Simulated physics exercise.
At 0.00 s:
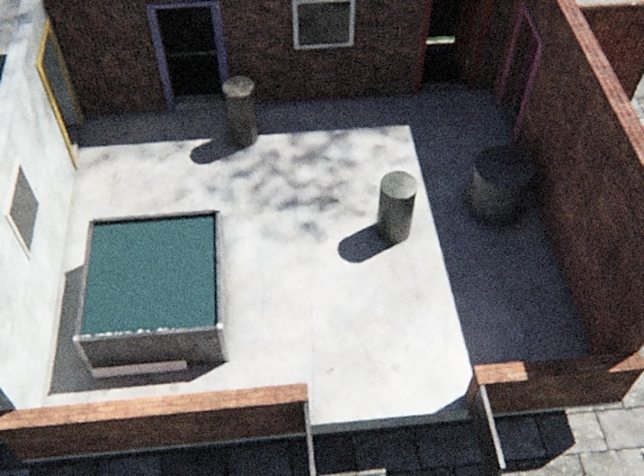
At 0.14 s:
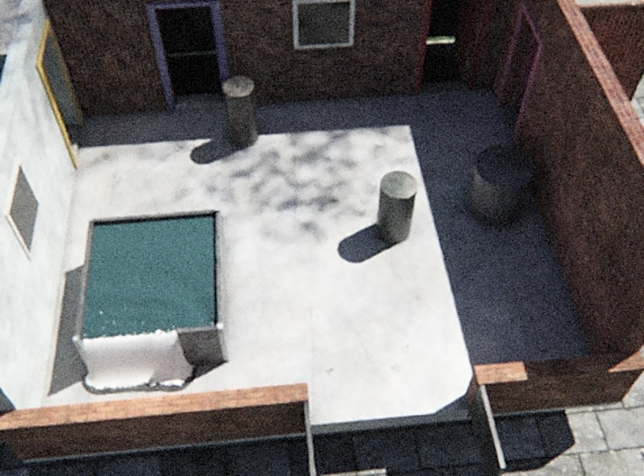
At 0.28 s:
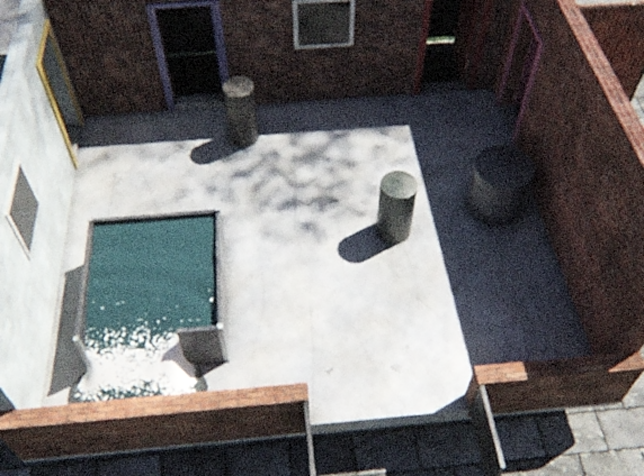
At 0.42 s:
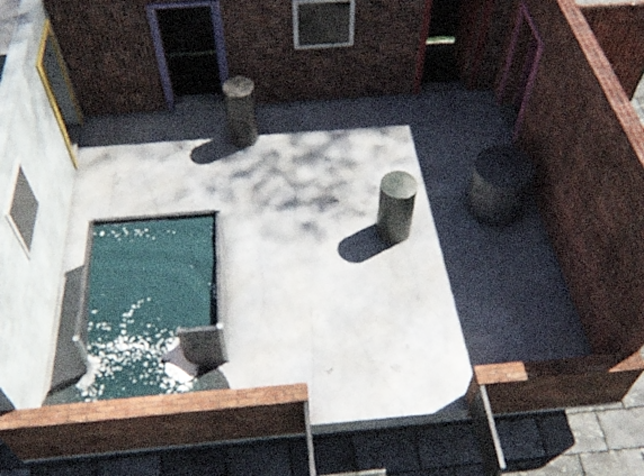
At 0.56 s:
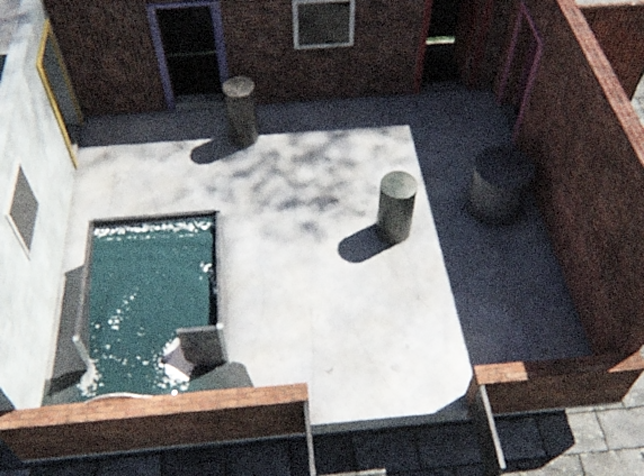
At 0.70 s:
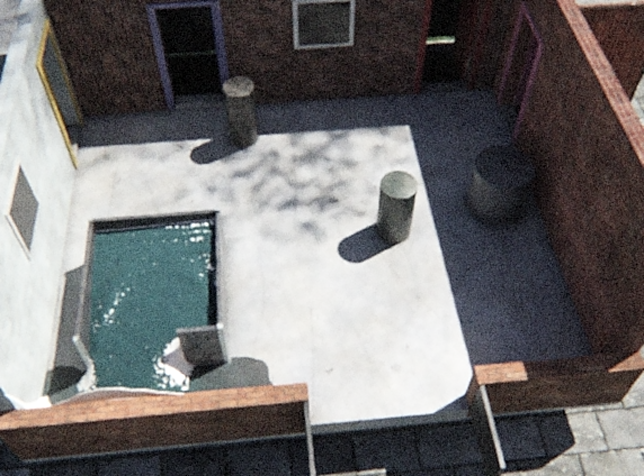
Teal water pouring from the opened near side of a square tank, foaming across the pale floor of a brick-walled yard.
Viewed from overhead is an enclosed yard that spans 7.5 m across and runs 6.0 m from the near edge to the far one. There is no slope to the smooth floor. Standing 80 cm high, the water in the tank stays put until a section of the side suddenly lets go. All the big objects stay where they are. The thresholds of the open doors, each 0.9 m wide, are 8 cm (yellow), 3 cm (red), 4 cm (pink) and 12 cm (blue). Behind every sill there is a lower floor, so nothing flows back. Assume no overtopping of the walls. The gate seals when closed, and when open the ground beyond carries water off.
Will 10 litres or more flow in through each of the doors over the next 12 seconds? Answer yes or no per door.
Yellow door: Yes, red door: Yes, pink door: Yes, blue door: No.
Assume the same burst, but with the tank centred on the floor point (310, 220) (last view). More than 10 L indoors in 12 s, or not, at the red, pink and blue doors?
Against that limit: Red below, pink under, blue under.
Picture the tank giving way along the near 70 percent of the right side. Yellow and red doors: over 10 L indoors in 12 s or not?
Compared with that limit, yellow falls short while red goes higher.
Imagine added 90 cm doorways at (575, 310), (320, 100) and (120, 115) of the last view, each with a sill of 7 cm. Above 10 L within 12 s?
In sequence the answers are more than that, less than that and more than that.
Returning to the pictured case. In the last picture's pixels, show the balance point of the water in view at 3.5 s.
The water's centre sits at about (209, 289).
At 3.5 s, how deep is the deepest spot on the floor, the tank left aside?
About 30 cm.
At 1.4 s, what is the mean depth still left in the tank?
Roughly 46 cm on average.
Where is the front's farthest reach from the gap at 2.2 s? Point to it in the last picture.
Near (518, 306).
After 1.4 s water covers 20 % of the floor and is deepest (74 cm) near (52, 432); yellow door not reached, red door not reached, pink door not reached, blue door not reached.
After 2.2 s water covers 40 % of the floor and is deepest (47 cm) near (38, 433); yellow door 6 cm at the sill, 0 L in, red door not reached, pink door not reached, blue door not reached.
After 3.5 s water covers 55 % of the floor and is deepest (30 cm) near (84, 118); yellow door 7 cm at the sill, 1 L in, red door not reached, pink door not reached, blue door 9 cm at the sill, 0 L in.
After 7.0 s water covers 95 % of the floor and is deepest (16 cm) near (109, 426); yellow door 8 cm at the sill, 26 L in, red door 5 cm at the sill, 14 L in, pink door 10 cm at the sill, 11 L in, blue door 7 cm at the sill, 0 L in.
After 12.0 s water covers 100 % of the floor and is deepest (9 cm) near (38, 433); yellow door 6 cm at the sill, 32 L in, red door 6 cm at the sill, 69 L in, pink door 8 cm at the sill, 62 L in, blue door 6 cm at the sill, 0 L in.
